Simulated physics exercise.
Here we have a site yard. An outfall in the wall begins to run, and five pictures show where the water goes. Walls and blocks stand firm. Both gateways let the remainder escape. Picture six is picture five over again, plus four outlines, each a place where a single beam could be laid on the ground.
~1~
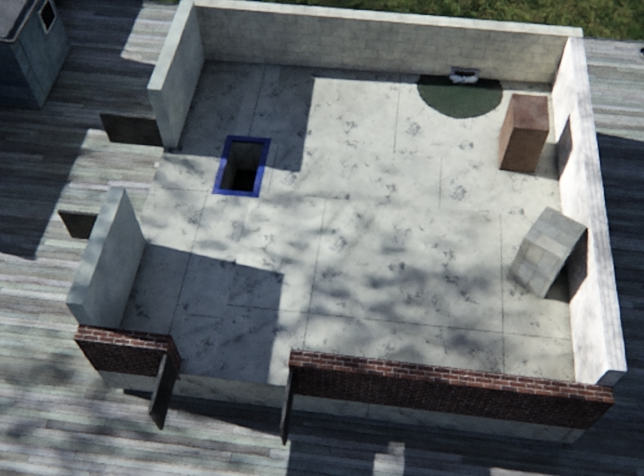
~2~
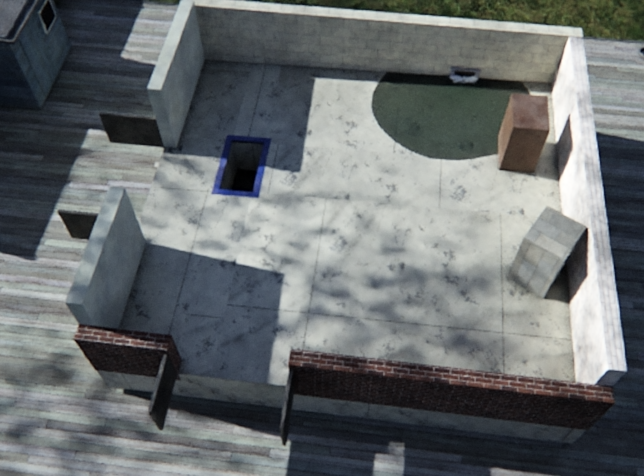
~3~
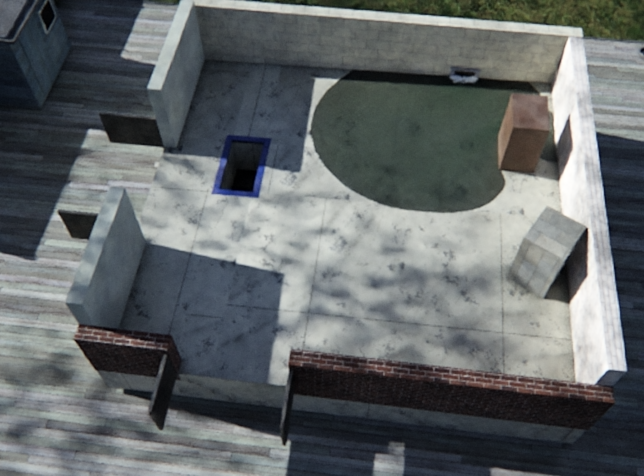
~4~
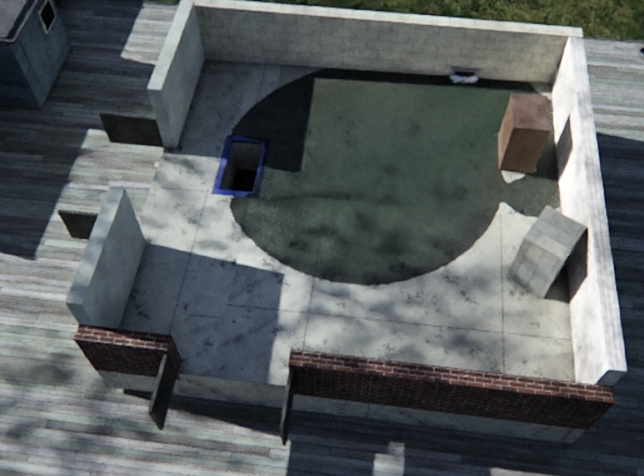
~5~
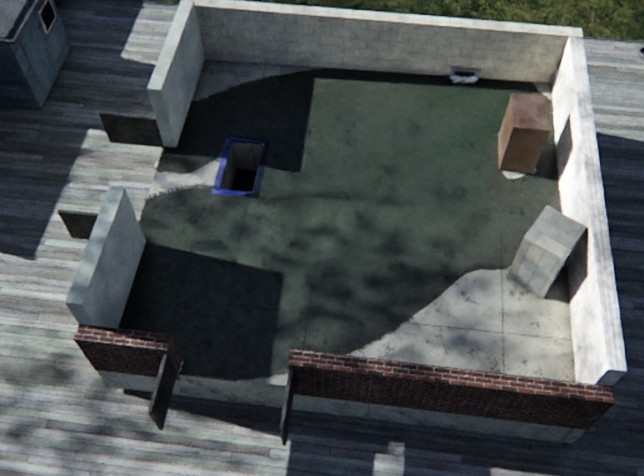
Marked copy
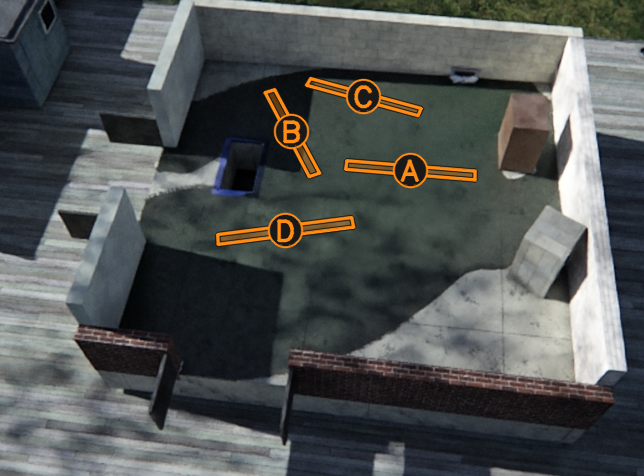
In this clip, dark greenish water spreads from the back wall of a walled yard, widening around a brown block across the pale floor, reaching a blue-edged opening and then covering most of the ground toward the front left.
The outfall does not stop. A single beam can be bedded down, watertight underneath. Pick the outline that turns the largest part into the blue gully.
The best spot is A.
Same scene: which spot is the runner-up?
That would be D.
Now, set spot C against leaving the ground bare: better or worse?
It is worse.
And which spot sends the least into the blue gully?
B.
In orange, A from (346, 165) to (475, 175); B from (269, 91) to (314, 174); C from (308, 81) to (419, 112); D from (217, 239) to (352, 222).
With A, about 44 % of the stream goes into the blue gully, about 56 % out by the gates.
With B, about 2 % of the stream goes into the blue gully, about 98 % out by the gates.
With C, about 11 % of the stream goes into the blue gully, about 89 % out by the gates.
With D, about 27 % of the stream goes into the blue gully, about 73 % out by the gates.
